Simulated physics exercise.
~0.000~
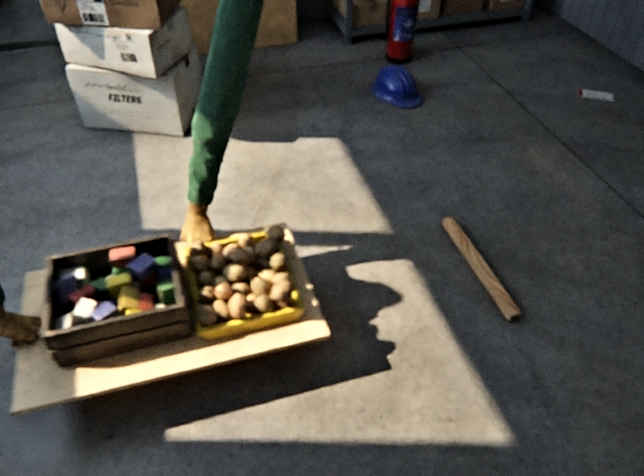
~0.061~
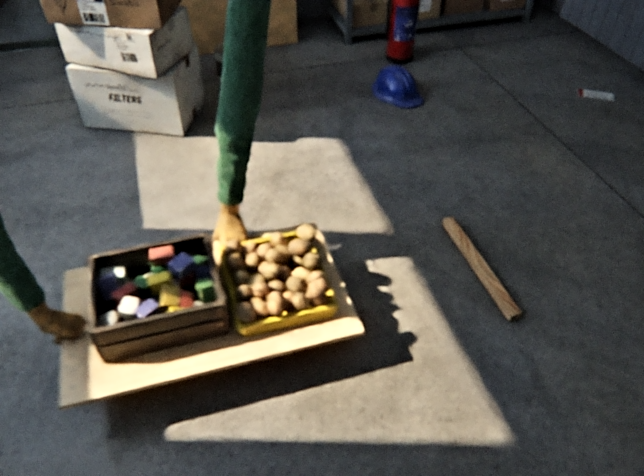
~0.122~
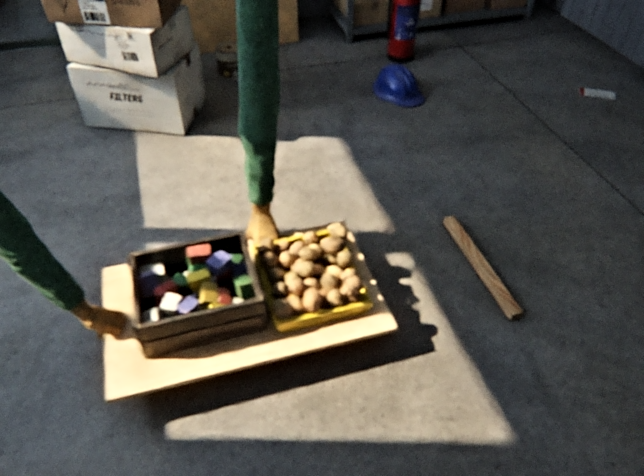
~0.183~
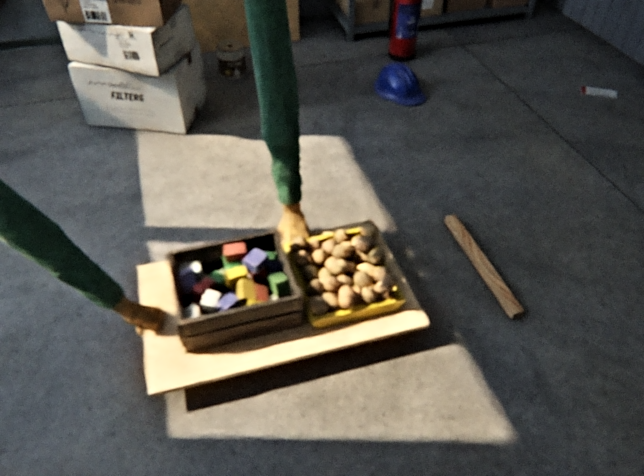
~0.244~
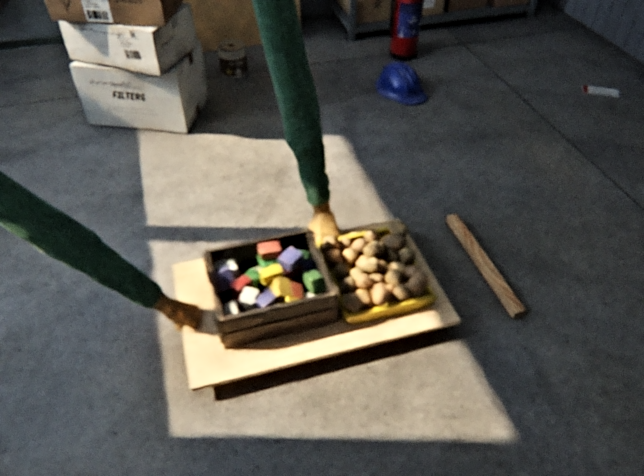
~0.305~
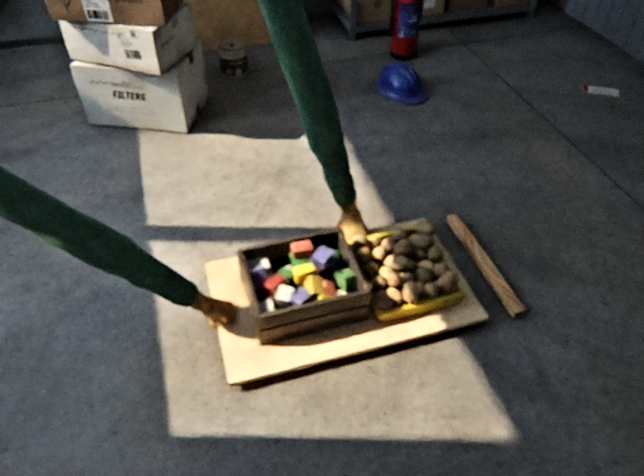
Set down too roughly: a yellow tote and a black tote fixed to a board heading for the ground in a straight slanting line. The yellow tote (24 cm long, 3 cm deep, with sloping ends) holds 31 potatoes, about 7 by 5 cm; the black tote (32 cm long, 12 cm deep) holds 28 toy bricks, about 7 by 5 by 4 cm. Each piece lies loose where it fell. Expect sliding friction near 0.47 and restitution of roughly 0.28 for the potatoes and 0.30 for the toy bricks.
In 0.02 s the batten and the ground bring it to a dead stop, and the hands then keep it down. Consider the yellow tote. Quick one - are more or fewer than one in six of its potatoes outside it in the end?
More.
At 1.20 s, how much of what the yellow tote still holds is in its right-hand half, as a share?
70 percent, give or take.
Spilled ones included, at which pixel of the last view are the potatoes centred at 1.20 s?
Somewhere around pixel (450, 268).
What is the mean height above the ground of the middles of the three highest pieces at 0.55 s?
Close to 14 cm, on average.
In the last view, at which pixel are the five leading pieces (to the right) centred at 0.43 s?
Near (482, 248) in pixels.
After 0.35 s, touchdown against the batten.
After 0.43 s, 4 of 31 out of the yellow tote and 0 of 28 out of the black tote.
After 0.55 s, 8 of 31 out of the yellow tote and 0 of 28 out of the black tote.
After 0.77 s, 9 of 31 out of the yellow tote and 0 of 28 out of the black tote.
When it is over (at 1.20 s), 9 of 31 out of the yellow tote and 0 of 28 out of the black tote. Asked share, 9 of 31, 29 per cent.
